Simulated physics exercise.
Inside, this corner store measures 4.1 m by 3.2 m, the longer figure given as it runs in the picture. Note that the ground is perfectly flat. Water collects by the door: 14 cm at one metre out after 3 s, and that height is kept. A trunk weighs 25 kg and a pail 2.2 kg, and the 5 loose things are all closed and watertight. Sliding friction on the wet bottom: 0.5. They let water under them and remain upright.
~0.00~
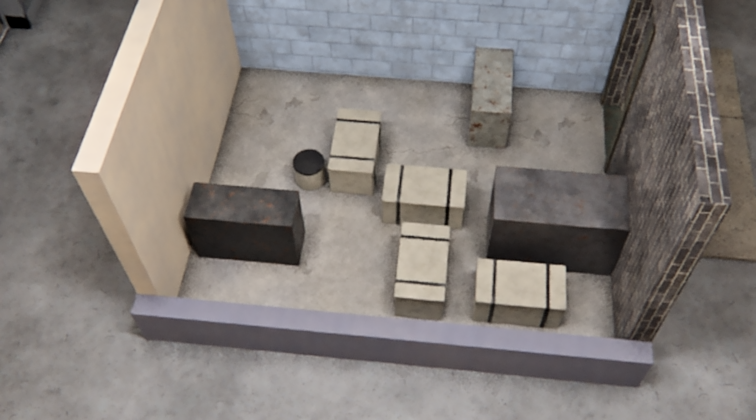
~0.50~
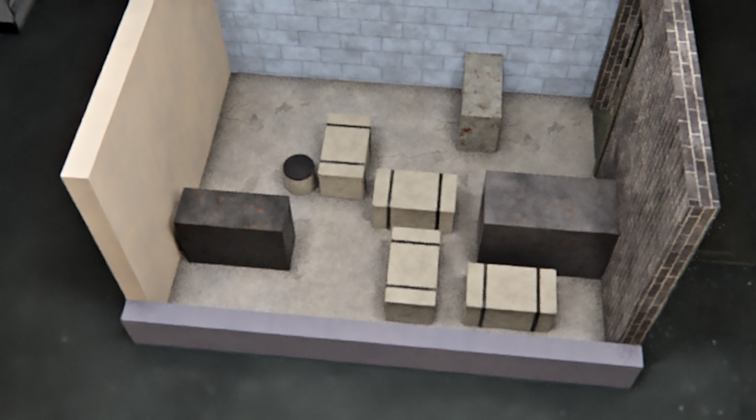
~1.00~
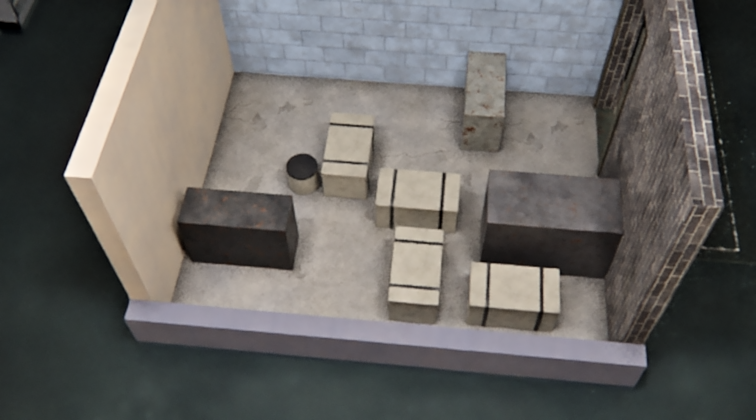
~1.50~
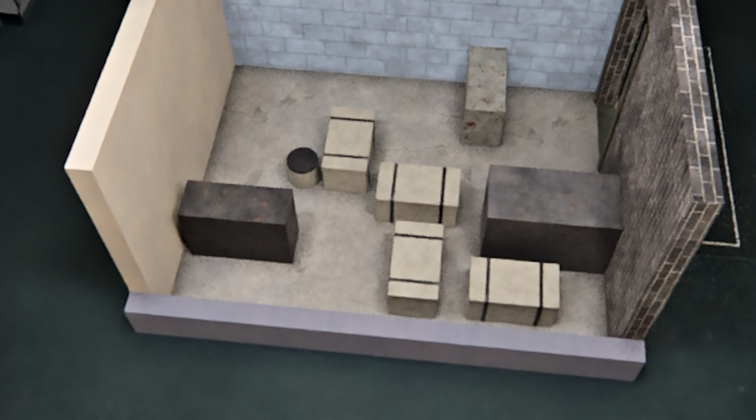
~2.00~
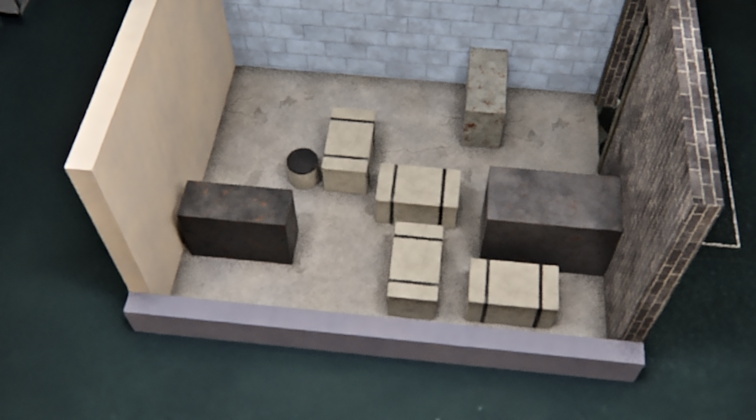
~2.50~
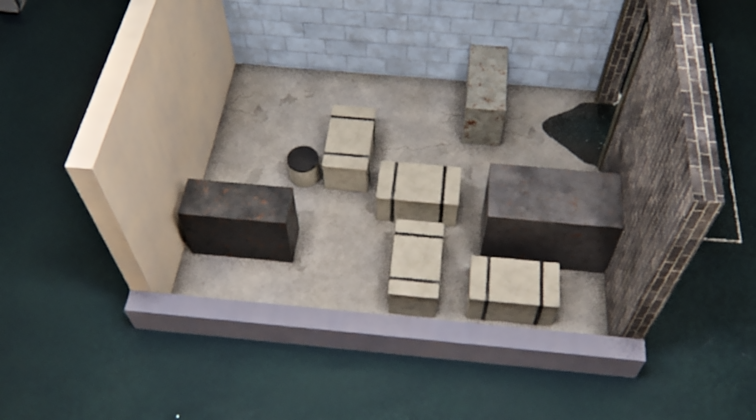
A small open-topped storeroom is seen from high above its low, lavender-grey front wall, with a cream wall left, pale blue brick behind and dark brick right. Four pale boxes with dark bands, a small dark-topped drum, two charcoal blocks and a mottled grey one stand still inside. The view jogs slightly as the ground outside darkens, then dark water spreads in a small patch from the right-hand doorway.
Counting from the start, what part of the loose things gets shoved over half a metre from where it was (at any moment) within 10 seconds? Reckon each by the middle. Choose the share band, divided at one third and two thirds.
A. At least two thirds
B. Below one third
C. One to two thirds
Option B: Below one third.
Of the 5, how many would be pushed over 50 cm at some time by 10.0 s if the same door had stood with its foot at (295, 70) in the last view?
Then 1.
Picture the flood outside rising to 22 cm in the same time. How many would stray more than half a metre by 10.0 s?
The count would be 3.
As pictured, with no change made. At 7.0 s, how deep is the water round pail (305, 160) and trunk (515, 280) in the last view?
Close to 0 and 2 centimetres.
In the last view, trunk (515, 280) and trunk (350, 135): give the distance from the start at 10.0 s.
Respectively 0 and 0 centimetres.
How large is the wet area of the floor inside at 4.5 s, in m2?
I'd estimate close to 2.5 m2.
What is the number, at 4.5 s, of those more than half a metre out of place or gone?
By then the count is 0.
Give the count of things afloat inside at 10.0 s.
I get 0.
After 3.5 s 0 of 5 are over 50 cm from their spots; 0 afloat.
After 4.5 s 0 of 5 are over 50 cm from their spots; 0 afloat.
After 7.0 s 0 of 5 are over 50 cm from their spots; 0 afloat.
After 10.0 s 0 of 5 are over 50 cm from their spots, and 0 have been at some point; 0 afloat.
